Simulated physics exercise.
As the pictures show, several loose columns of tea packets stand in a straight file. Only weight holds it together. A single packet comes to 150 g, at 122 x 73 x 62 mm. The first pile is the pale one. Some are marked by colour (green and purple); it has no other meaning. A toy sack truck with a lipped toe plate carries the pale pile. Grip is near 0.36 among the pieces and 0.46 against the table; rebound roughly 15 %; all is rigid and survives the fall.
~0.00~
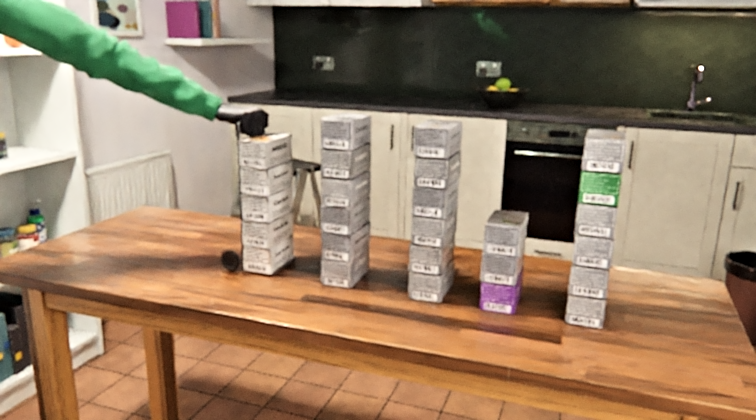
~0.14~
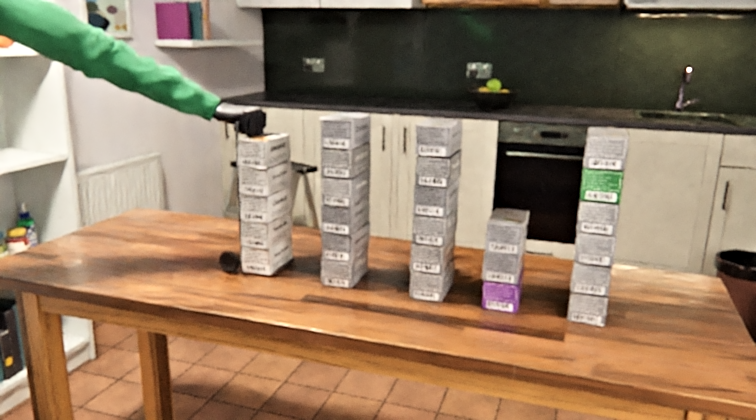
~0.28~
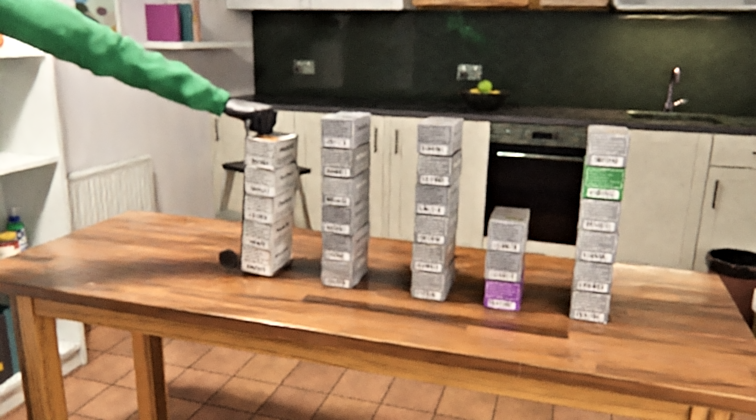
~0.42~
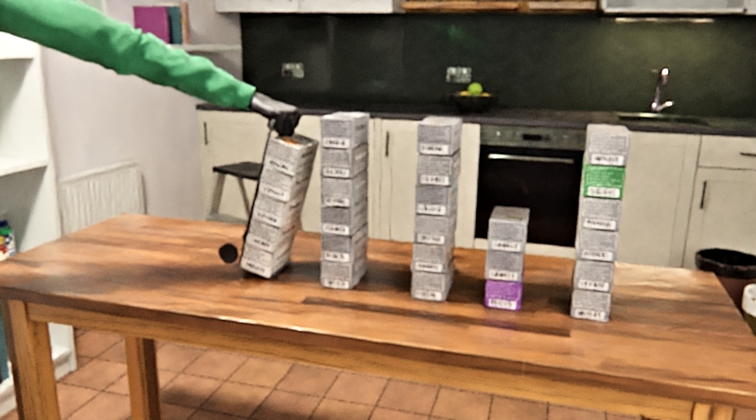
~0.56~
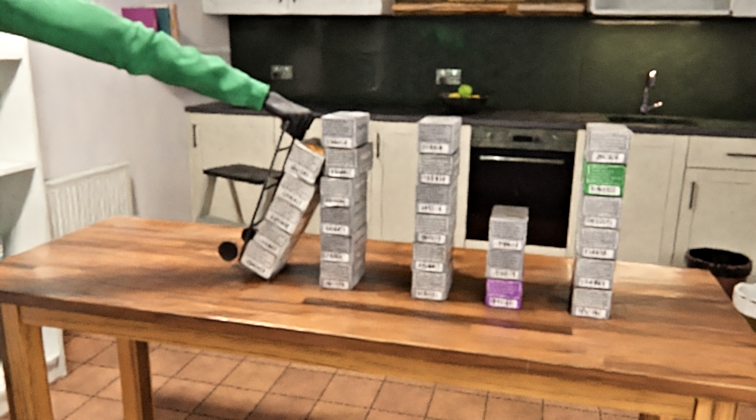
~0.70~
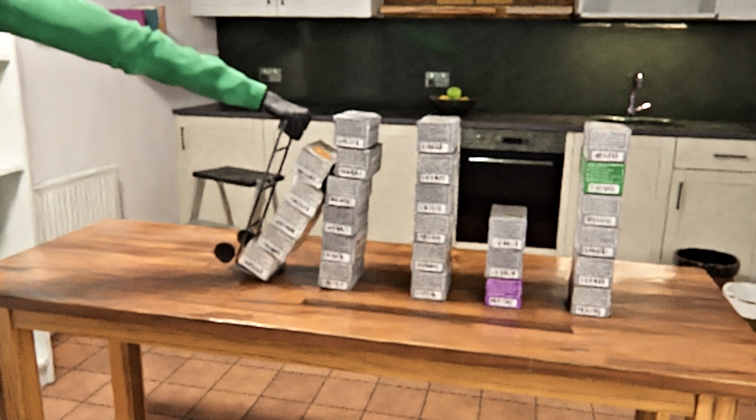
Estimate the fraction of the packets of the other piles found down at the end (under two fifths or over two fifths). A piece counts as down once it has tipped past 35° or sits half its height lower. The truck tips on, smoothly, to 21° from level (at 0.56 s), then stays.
The part is over two fifths.
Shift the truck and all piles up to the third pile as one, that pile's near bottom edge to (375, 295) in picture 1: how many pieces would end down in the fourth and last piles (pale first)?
In that case fourth 2, last 6.
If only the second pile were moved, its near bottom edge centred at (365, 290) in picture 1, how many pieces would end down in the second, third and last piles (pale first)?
In that case second 0, third 0, last 0.
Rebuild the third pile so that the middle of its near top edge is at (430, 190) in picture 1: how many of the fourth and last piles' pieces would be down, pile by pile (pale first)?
Then fourth 3, last 6.
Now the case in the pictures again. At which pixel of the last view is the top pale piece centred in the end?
At about (395, 226).
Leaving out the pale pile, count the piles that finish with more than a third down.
4 of them.
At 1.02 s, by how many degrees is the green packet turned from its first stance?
Some 0°.
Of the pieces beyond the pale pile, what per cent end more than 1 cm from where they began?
Shifted: 100 per cent.
After 1.02 s, 5 of the pale pile down; none of the 21 other packets down, 8 disturbed.
After 1.34 s, 5 of the pale pile down; 8 of the 21 other packets down; purple packet 3° from how it stood; green packet 15 mm from its place.
After 1.80 s, 5 of the pale pile down; 20 of the 21 other packets down; green packet 51° from how it stood, 11 cm lower; purple packet 46° from how it stood.
After 2.32 s, 5 of the pale pile down; 20 of the 21 other packets down; green packet 60° from how it stood, 98 cm lower; purple packet 51° from how it stood.
In the end (2.6 s), 5 of the pale pile down; 20 of the 21 other packets down; green packet upside down; purple packet 51° from how it stood. That is 95 per cent. From the last view, middles, purple packet near (523, 277).
